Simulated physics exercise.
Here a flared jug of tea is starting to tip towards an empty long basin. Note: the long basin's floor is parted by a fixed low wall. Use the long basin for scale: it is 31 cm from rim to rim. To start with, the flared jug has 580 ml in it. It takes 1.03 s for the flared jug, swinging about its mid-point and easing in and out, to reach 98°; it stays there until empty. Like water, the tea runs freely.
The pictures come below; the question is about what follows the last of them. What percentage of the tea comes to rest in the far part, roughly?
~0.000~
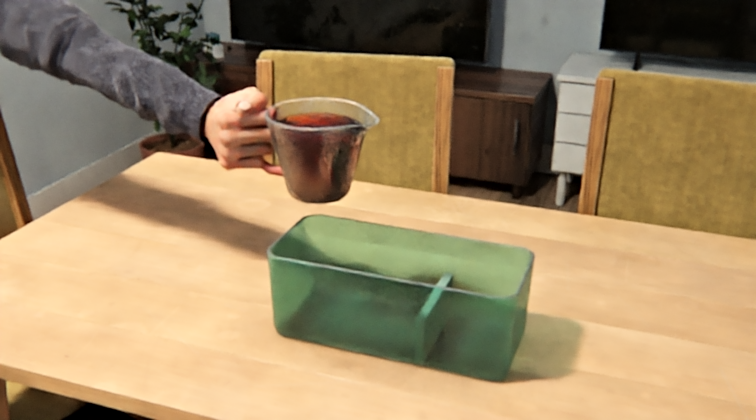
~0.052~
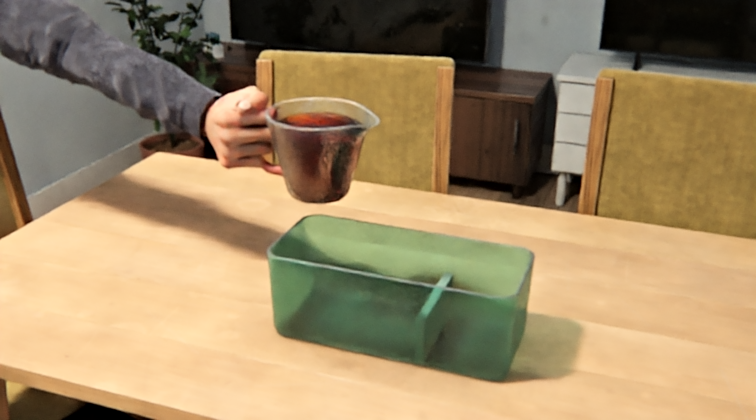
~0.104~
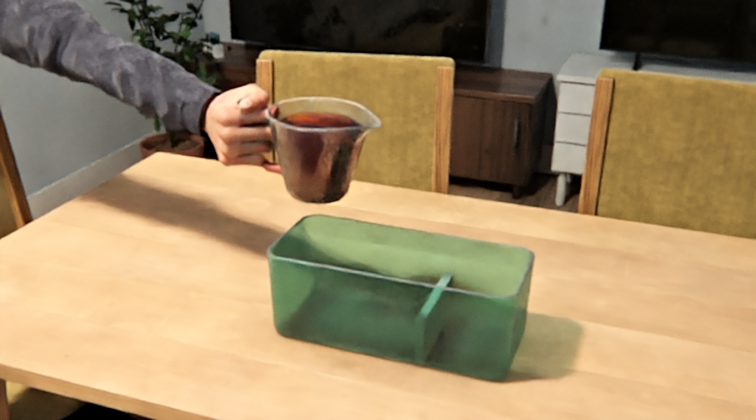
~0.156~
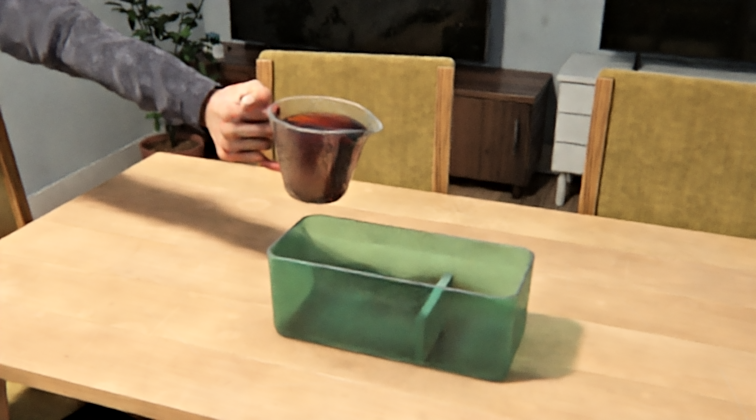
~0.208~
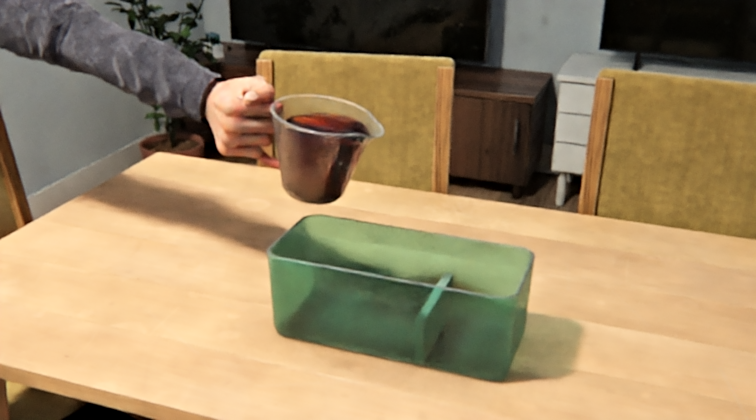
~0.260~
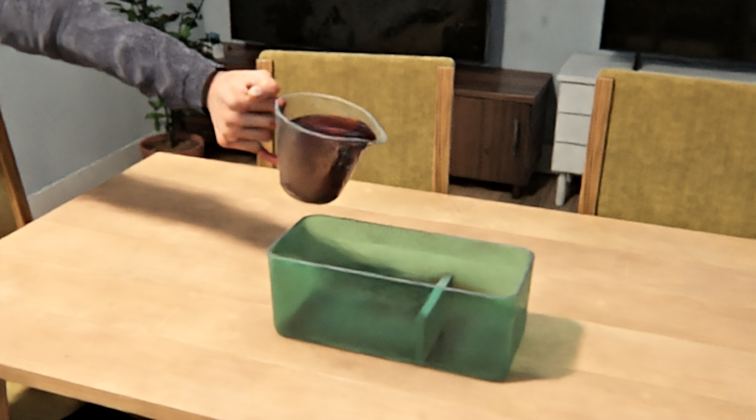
9 %.
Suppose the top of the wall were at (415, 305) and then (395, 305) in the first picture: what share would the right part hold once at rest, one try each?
I'd say 50 percent on the first go, 80 percent on the next.
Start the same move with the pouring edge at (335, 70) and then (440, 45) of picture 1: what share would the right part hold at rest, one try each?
First 5, then 75 per cent.
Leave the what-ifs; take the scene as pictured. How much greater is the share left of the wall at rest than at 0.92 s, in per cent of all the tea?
I'd put it near 18 percent.
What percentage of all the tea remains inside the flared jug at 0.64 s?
Roughly 62 %.
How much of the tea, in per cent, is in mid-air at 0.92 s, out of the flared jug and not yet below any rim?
Roughly 10 %.
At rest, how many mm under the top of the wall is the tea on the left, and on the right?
Left side: Around 40 mm. Right side: Around 56 mm.
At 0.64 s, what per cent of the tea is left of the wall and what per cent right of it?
About 14 left, 3 right.
Then, 0.64 s in, the tilt is 67° and 62 per cent is still to pour, 13 is left of the wall and 3 right of it.
Then, 0.92 s in, the tilt is 95° and 12 per cent is still to pour, 71 is left of the wall and 8 right of it.
Then, 1.21 s in, the tilt is 98° and 0 per cent is still to pour, 89 is left of the wall and 9 right of it.
Then, 1.53 s in, the tilt is 98° and 0 per cent is still to pour, 89 is left of the wall and 9 right of it.
Finally, 89 per cent lies left of the wall, 9 right of it and 1 outside.
